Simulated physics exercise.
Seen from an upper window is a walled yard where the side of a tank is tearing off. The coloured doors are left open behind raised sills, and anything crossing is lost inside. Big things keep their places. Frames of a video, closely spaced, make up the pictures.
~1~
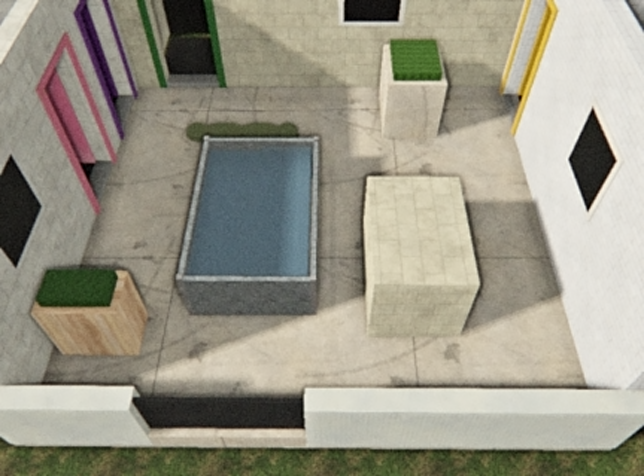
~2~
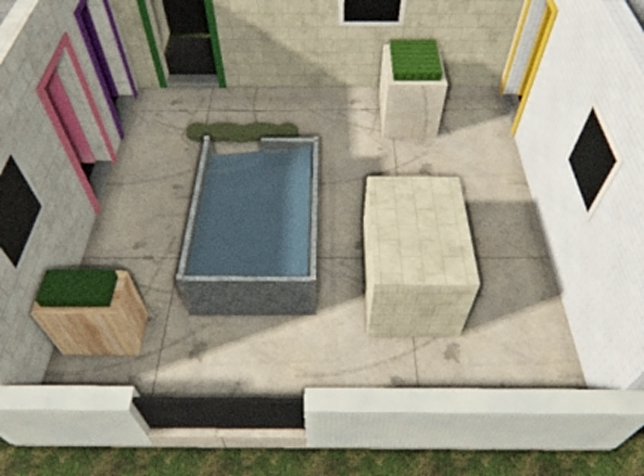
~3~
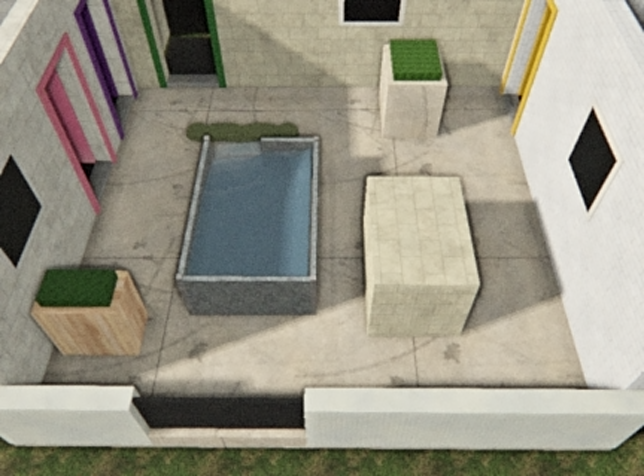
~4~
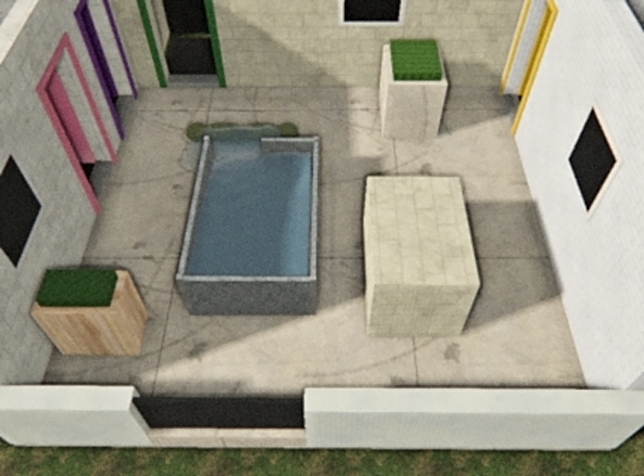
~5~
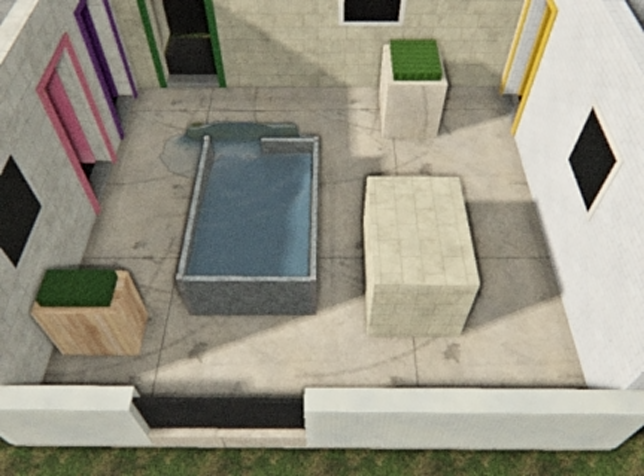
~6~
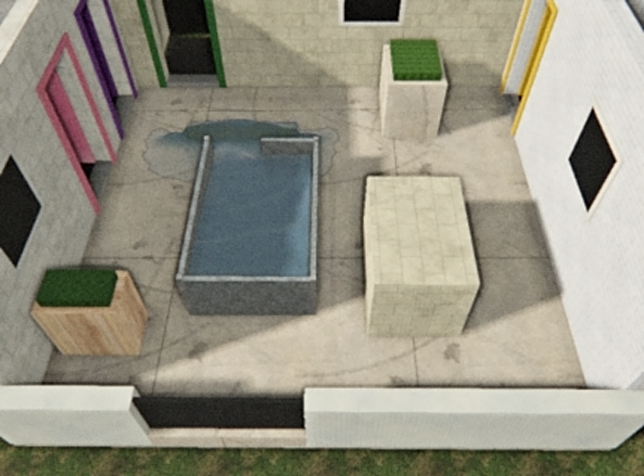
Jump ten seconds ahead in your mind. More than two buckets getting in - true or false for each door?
Purple door: True; yellow door: False; green door: True; pink door: True.
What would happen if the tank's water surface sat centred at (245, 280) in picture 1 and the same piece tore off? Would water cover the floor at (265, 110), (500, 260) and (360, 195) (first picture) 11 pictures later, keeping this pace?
Hit, spared, spared.
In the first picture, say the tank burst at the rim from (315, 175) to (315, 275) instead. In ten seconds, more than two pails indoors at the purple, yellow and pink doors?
Purple: Falls short; yellow: Crosses the line; pink: Falls short.
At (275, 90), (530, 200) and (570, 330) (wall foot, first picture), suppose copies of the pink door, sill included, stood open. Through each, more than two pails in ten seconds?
Taking the new doors in the order given: The first tops it, the second comes up short, the third comes up short.
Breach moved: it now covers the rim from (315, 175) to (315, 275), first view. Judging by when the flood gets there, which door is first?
That one is the one in yellow.
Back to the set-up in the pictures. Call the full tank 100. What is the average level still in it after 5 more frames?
I make it 74 per cent.
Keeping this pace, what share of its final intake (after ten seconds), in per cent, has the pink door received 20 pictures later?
Approximately 20 in a hundred, I reckon.
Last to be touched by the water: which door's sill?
The door marked yellow.
A moment on, water covers 30 % of the floor; the purple door under two buckets in, the yellow door not reached, the green door wet at the sill, nothing in, the pink door wet at the sill, nothing in.
Next, water covers 45 % of the floor; the purple door over two buckets in, the yellow door not reached, the green door under two buckets in, the pink door under two buckets in.
Then, water covers 60 % of the floor; the purple door over two buckets in, the yellow door not reached, the green door over two buckets in, the pink door over two buckets in.
Later, water covers 80 % of the floor; the purple door over two buckets in, the yellow door under two buckets in, the green door over two buckets in, the pink door far over two buckets in.
In the end, water covers 95 % of the floor; the purple door far over two buckets in, the yellow door under two buckets in, the green door over two buckets in, the pink door far over two buckets in.
